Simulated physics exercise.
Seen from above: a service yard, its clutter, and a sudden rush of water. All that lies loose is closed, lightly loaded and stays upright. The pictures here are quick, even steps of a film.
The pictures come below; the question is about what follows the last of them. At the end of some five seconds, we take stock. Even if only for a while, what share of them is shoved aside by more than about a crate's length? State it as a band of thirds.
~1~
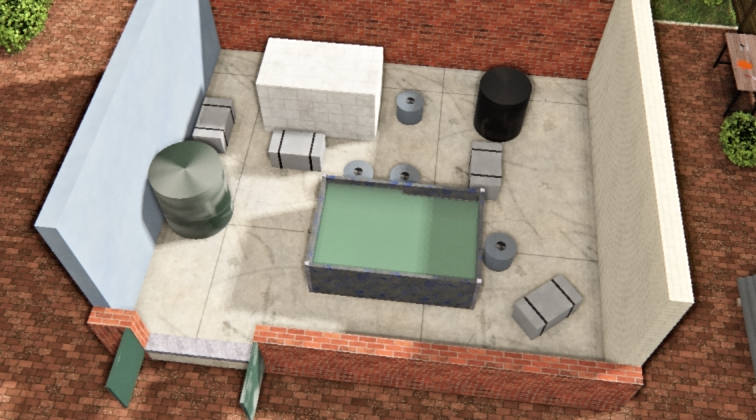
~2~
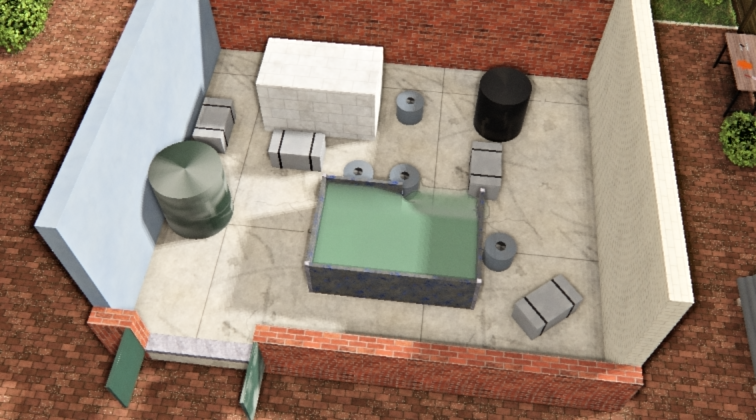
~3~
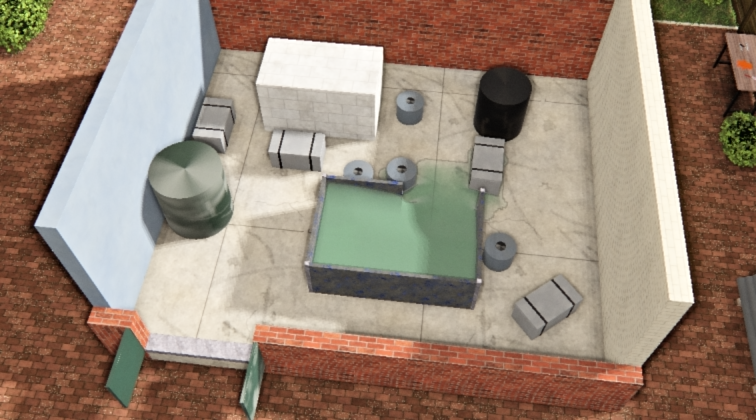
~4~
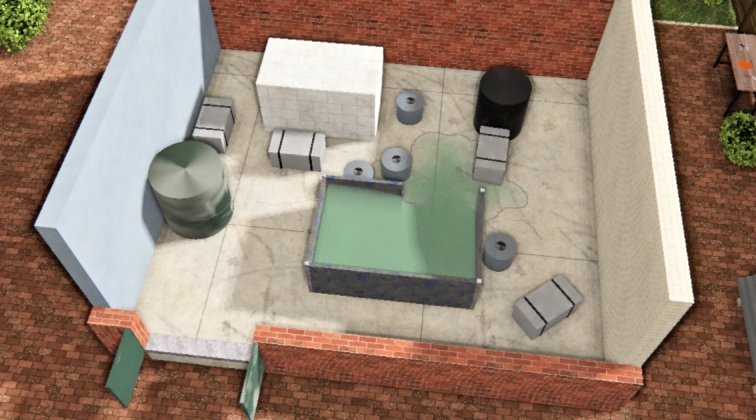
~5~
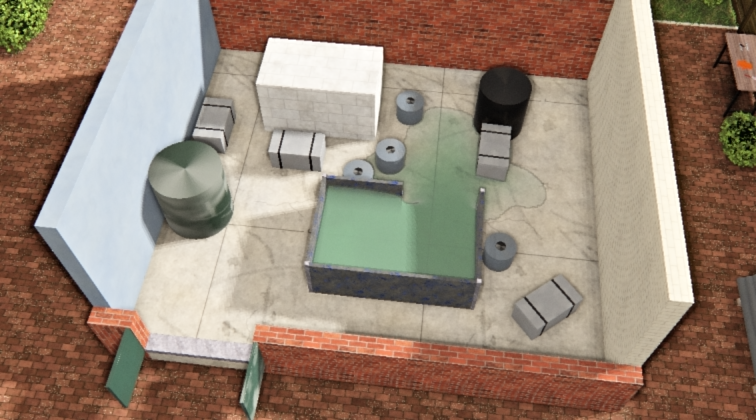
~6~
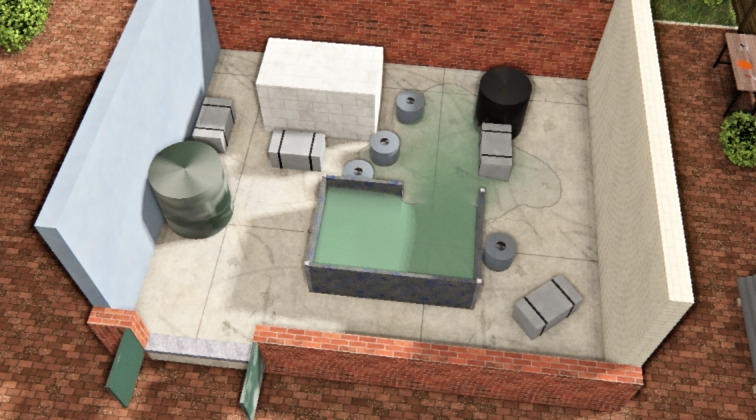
Counting the far movers, it's in the middle - a third to two thirds.
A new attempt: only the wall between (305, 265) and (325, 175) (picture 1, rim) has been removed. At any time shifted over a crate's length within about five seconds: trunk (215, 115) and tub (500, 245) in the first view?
One by one - carried at least that far and never got there.
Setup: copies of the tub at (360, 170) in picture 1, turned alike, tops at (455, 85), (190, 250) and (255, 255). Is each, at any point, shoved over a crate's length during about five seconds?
Item by item: Goes the distance, remains in place, remains in place.
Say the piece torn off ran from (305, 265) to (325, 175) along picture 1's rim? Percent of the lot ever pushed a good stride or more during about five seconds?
I make it 10 per cent.
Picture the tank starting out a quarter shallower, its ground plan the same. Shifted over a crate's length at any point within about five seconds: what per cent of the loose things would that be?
About 20 per cent.
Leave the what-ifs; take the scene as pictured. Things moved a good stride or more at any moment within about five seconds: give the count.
Count: 4.
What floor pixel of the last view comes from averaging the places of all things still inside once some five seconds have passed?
Near (378, 201).
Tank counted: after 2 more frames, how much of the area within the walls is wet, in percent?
That works out to about 30 in a hundred.
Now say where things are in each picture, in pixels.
A tub at (405, 176), on the bottom; a trunk at (486, 163), on the bottom; 0 of 8 have shifted, in the first picture.
A tub at (405, 176), on the bottom; a trunk at (486, 163), on the bottom; 0 of 8 have shifted, in the second picture.
A tub at (402, 169) rests on the ground, close to its start; a trunk at (488, 158) rests on the ground, close to its start; 2 of 8 have shifted, in the third picture.
A tub at (396, 159) rests on the ground, a stride from its start; a trunk at (493, 148) rests on the ground, close to its start; 2 of 8 have shifted, in the fourth picture.
A tub at (391, 150), on the bottom, a stride from its start; a trunk at (495, 145) rests on the ground, a stride from its start; 2 of 8 have shifted, in the fifth picture.
A tub at (385, 142), on the bottom, a stride from its start; a trunk at (497, 144) rests on the ground, a stride from its start; 2 of 8 have shifted, in the sixth picture.
A moment on, 1 of 8 are well off their spots; 1 afloat.
Next, 3 of 8 are well off their spots; 1 afloat.
Later, 3 of 8 are well off their spots; 2 afloat.
In the end, 4 of 8 are well off their spots, and 4 have been at some point; 3 afloat.
